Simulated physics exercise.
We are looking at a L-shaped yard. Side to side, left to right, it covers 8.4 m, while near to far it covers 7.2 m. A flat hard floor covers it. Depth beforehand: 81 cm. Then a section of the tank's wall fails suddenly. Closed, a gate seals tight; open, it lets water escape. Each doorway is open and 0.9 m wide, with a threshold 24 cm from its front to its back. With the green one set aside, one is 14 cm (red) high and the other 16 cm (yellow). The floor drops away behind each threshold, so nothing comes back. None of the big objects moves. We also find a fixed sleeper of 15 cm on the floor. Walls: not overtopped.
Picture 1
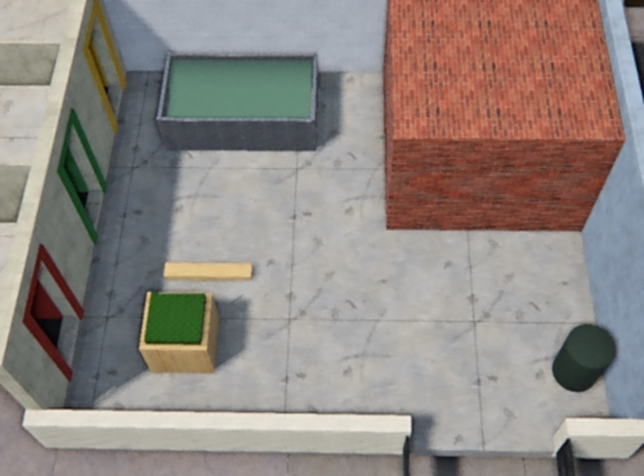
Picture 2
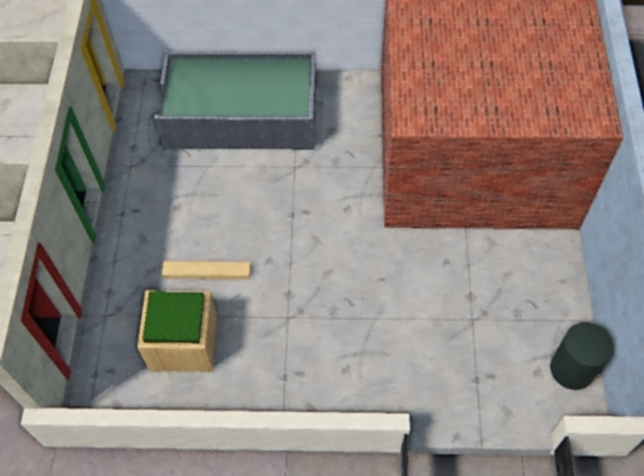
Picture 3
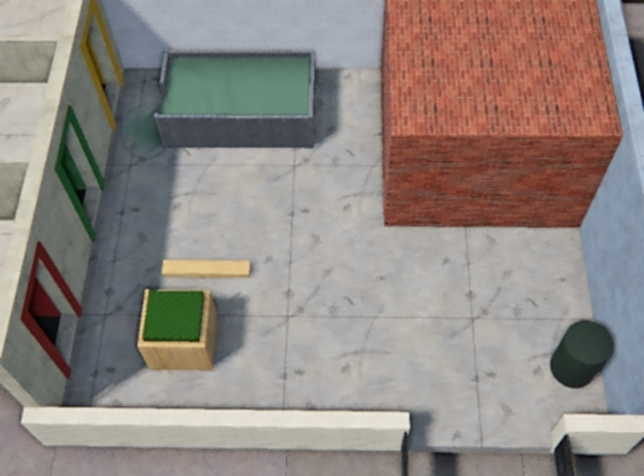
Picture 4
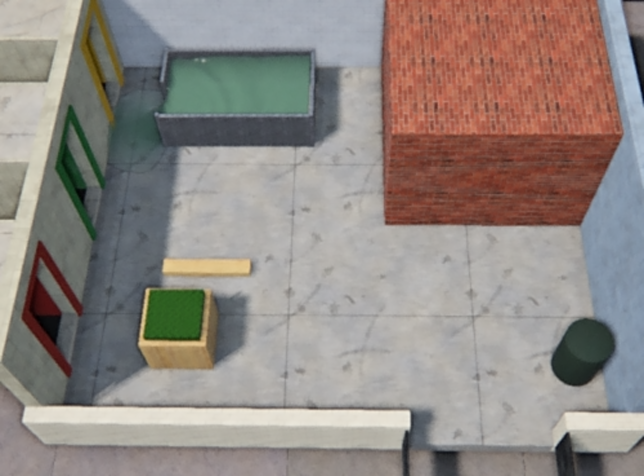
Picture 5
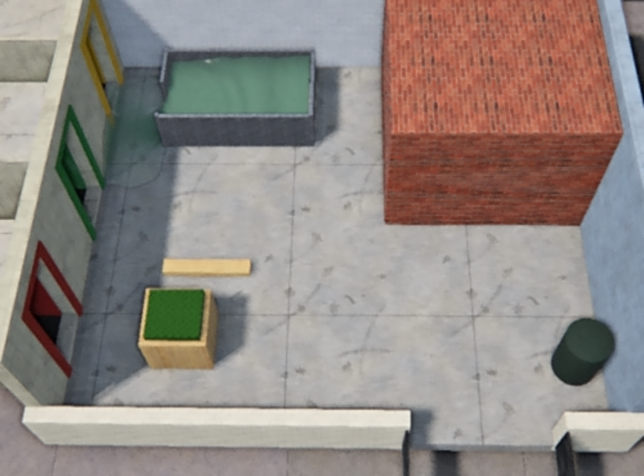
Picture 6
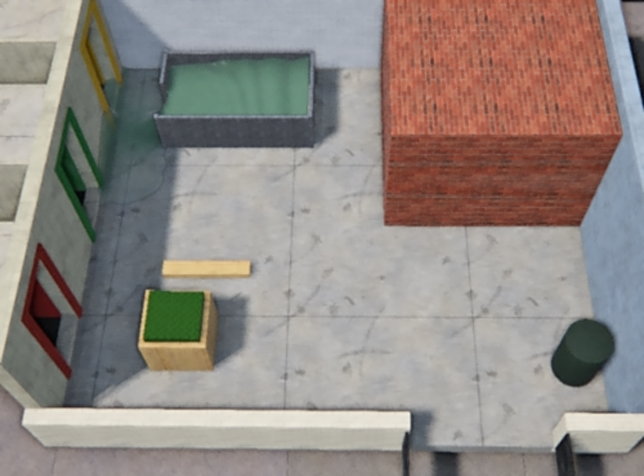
Green water pours from the tank's left end and spreads across the grey floor nearby.
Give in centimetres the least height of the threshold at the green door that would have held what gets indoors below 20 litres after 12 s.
8.5 cm.
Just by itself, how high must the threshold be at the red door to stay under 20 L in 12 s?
At red, roughly 10.0 cm.
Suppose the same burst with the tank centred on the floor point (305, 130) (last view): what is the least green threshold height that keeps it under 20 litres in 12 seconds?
Then it needs to be around 21 cm high.
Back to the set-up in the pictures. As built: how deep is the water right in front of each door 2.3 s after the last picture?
In cm: Green 12, red 5, yellow 26.
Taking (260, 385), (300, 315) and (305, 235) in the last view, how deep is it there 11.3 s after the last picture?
Around 4 cm, 5 cm and 6 cm.
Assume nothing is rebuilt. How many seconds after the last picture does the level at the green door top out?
That happens close to 0.6 s on the clock.
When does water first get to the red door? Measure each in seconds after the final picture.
Red 0.9 s.
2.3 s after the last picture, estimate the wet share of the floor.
Approximately 35 % of the floor.
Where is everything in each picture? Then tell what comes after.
In the first frame, the tank at (239, 89) is whole and still, 81 cm deep; the green door at (85, 183) is dry.
In the second frame, the gap is at (167, 119), the front 0.3 m out at (153, 127); the back of the tank holds 81 cm.
In the third frame, the gap is at (167, 120), the front 0.8 m out at (125, 136); the back of the tank holds 81 cm.
In the fourth frame, the gap is at (168, 120), the front 1.2 m out at (107, 117); the back of the tank holds 81 cm.
In the fifth frame, the gap is at (167, 120), the front 1.3 m out at (104, 180); the back of the tank holds 81 cm.
In the sixth frame, water pours out at (167, 121) and has run 1.6 m, to (101, 202); about 9 cm deep outside, 78 cm at the back; the green door at (82, 181), 2.1 m from the gap, is still 0.2 m from the nearest water.
Then, 0.7 s after the last picture water covers 10 % of the floor, deepest (53 cm) near (122, 134); 14 cm at the green door, 0 litres in over its 11 cm threshold.
Then, 2.3 s after the last picture water covers 35 % of the floor, deepest (36 cm) near (122, 134); 12 cm at the green door, 8 litres in over its 11 cm threshold.
Then, 11.3 s after the last picture water covers 95 % of the floor, deepest (13 cm) near (123, 75); 5 cm at the green door, 9 litres in over its 11 cm threshold.
At the green door as built, the water peaked near 14 cm, 0.7 s after the last picture.
With a threshold of 7.5 cm, 29 litres would have come in within the 12 s; with 10 cm, 13 litres. So under 20 litres takes about 8.5 cm.
